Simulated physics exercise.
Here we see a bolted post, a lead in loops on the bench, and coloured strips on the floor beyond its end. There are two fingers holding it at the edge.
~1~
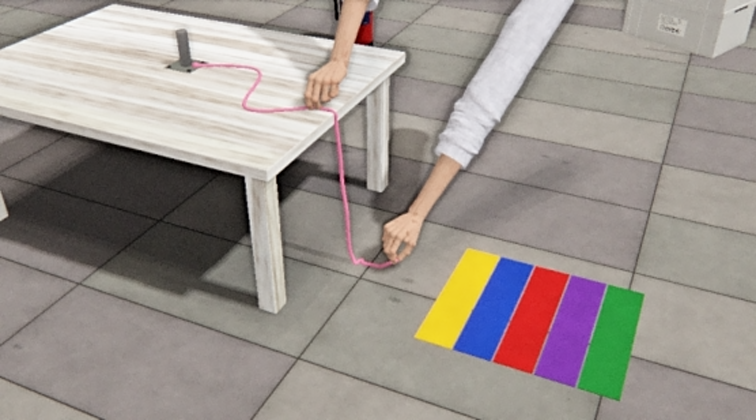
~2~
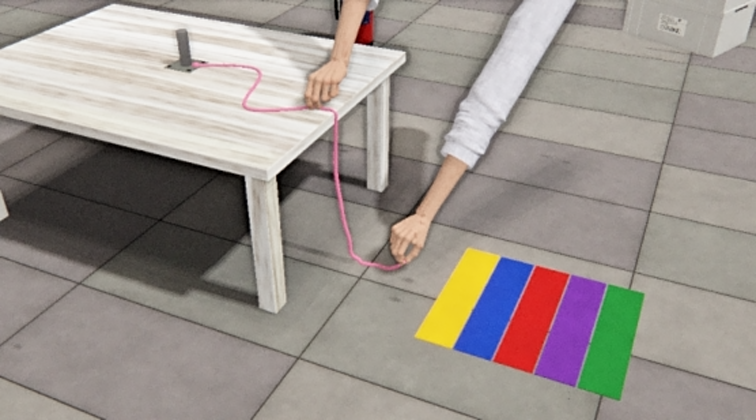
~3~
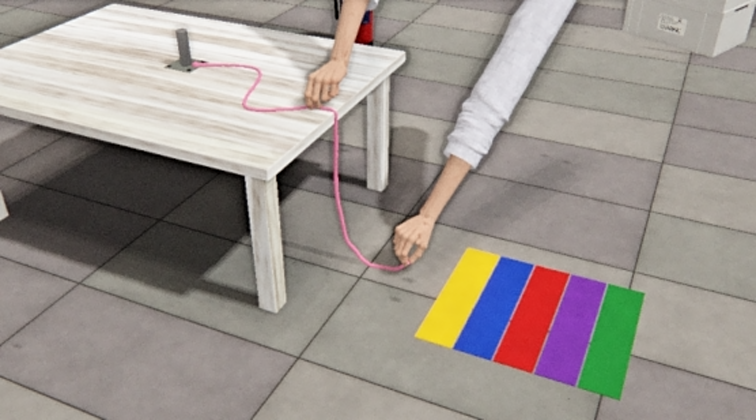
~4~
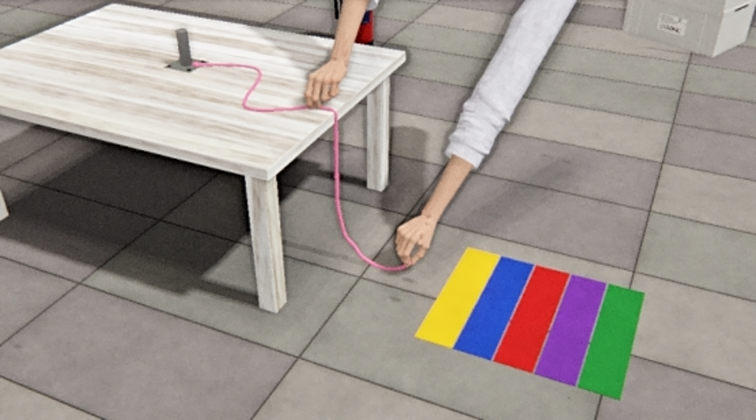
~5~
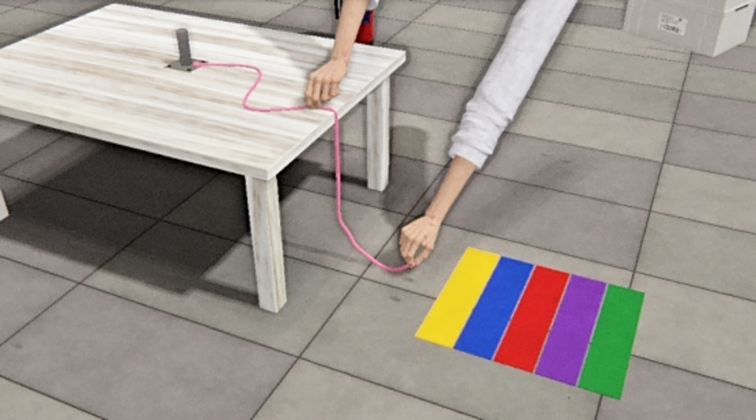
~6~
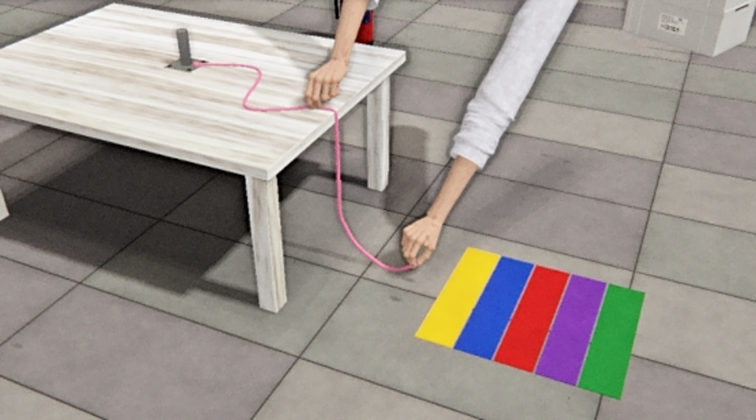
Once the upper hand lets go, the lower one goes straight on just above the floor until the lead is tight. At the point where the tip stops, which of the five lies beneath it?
The purple strip lies beneath it.
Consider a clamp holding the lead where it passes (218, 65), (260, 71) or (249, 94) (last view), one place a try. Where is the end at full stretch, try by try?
Approximately (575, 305), (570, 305) and (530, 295), respectively.
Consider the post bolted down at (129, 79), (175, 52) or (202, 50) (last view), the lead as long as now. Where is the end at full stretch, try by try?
Per try, approx.: (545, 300); (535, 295); (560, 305).
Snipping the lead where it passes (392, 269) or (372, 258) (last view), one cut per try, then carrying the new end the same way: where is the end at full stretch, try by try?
One per try, the spots are (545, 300) and (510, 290).
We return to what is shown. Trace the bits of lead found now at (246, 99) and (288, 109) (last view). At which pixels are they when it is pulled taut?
Around (304, 97), then around (357, 123).
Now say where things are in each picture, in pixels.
End (397, 260); yellow (443, 325); blue (481, 336); red (520, 348); purple (562, 360); green (604, 373), in the first frame.
End (404, 262); lead through (229, 66) (257, 83) (262, 111) (336, 120) (338, 186) (351, 251), in the second frame.
End (408, 262), in the third frame.
End (410, 263); lead through (228, 65) (257, 83) (262, 110) (336, 119) (337, 185) (356, 247), in the fourth frame.
End (414, 264), in the fifth frame.
End (416, 264); lead through (229, 65) (257, 83) (262, 110) (336, 119) (339, 185) (359, 247), in the sixth frame.
Soon after, end near (520, 292); over red.
Then, end near (559, 303); over purple.
At full stretch, end near (581, 309); over purple. The end stops over the purple strip.
